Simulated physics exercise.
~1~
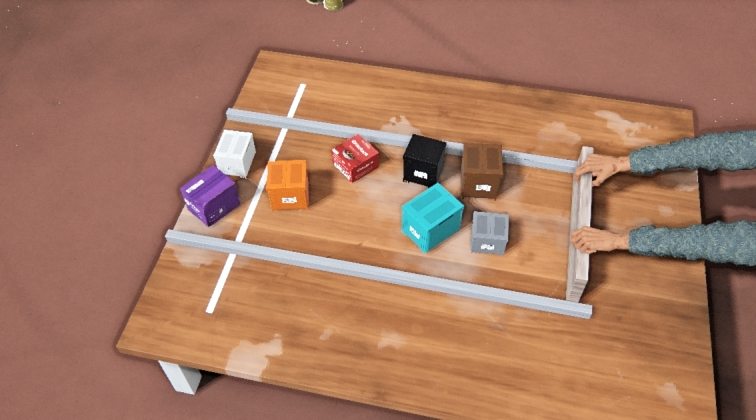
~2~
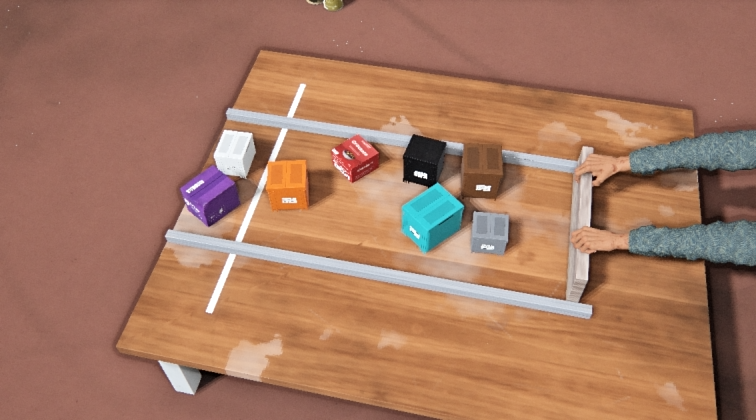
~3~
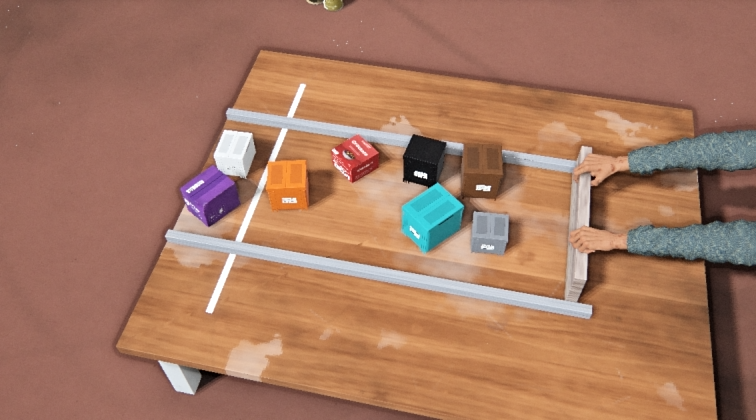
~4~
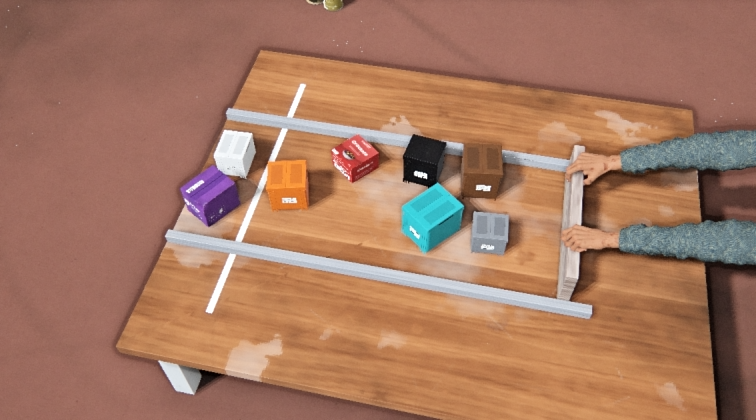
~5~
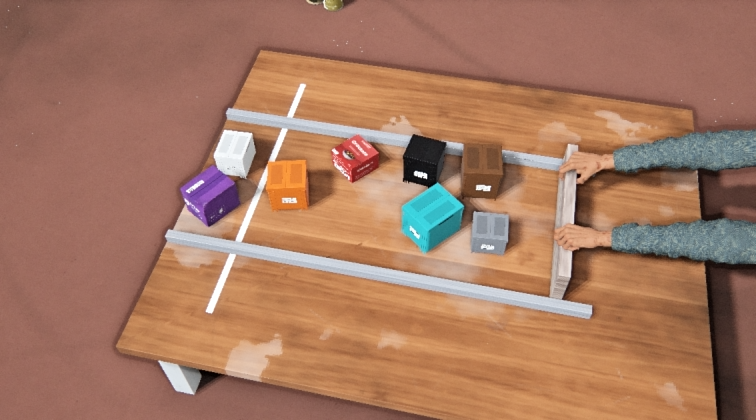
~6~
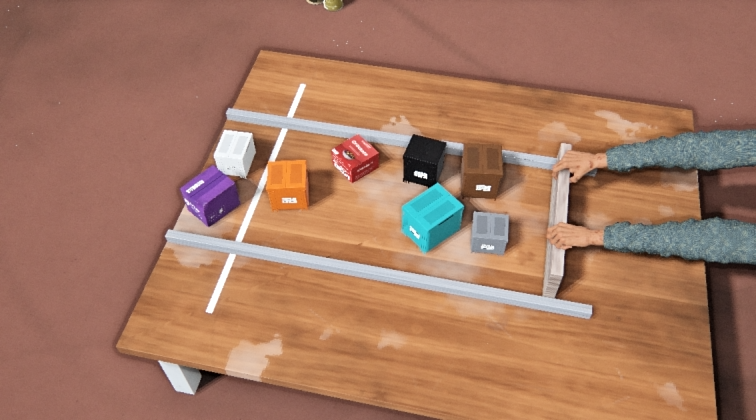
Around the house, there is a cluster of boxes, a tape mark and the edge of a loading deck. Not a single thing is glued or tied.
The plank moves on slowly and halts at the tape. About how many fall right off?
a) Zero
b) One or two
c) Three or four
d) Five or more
(c) Three or four.
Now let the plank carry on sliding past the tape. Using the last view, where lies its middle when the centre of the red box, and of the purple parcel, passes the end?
The red box puts it at (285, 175), the purple parcel at (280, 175).
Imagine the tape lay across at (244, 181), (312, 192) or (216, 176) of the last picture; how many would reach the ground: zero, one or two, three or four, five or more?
In the order of the places given: More than four; just one or two; 5 or more.
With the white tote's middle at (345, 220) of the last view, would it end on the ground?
Put there, it simply leaves the top.
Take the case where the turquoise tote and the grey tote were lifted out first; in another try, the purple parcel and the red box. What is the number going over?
2, then 2.
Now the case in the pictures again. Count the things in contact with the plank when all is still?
It's touching 2 at the end.
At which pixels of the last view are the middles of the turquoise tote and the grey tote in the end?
Turquoise tote: About (202, 185); grey tote: About (240, 187).
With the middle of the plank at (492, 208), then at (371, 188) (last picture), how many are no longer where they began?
Answer - first 3, then 6.
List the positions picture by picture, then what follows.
In the first frame, purple parcel (211, 196); white tote (236, 154); orange tote (289, 186); plank (580, 222); tape (262, 184).
In the second frame, white tote (236, 154); brown tote (481, 172).
In the third frame, orange tote (289, 186); plank (579, 222).
In the fourth frame, purple parcel (211, 196); black tote (424, 162).
In the fifth frame, white tote (236, 154); turquoise tote (432, 219).
In the sixth frame, purple parcel (211, 196); white tote (236, 154); orange tote (289, 186); plank (558, 219); tape (262, 184).
Soon after, none off yet; purple parcel at rest near (211, 196); white tote at rest near (236, 154); orange tote at rest near (289, 186).
In the end, the number that fall off is three or four; gone, red box, orange tote, white tote and purple parcel.
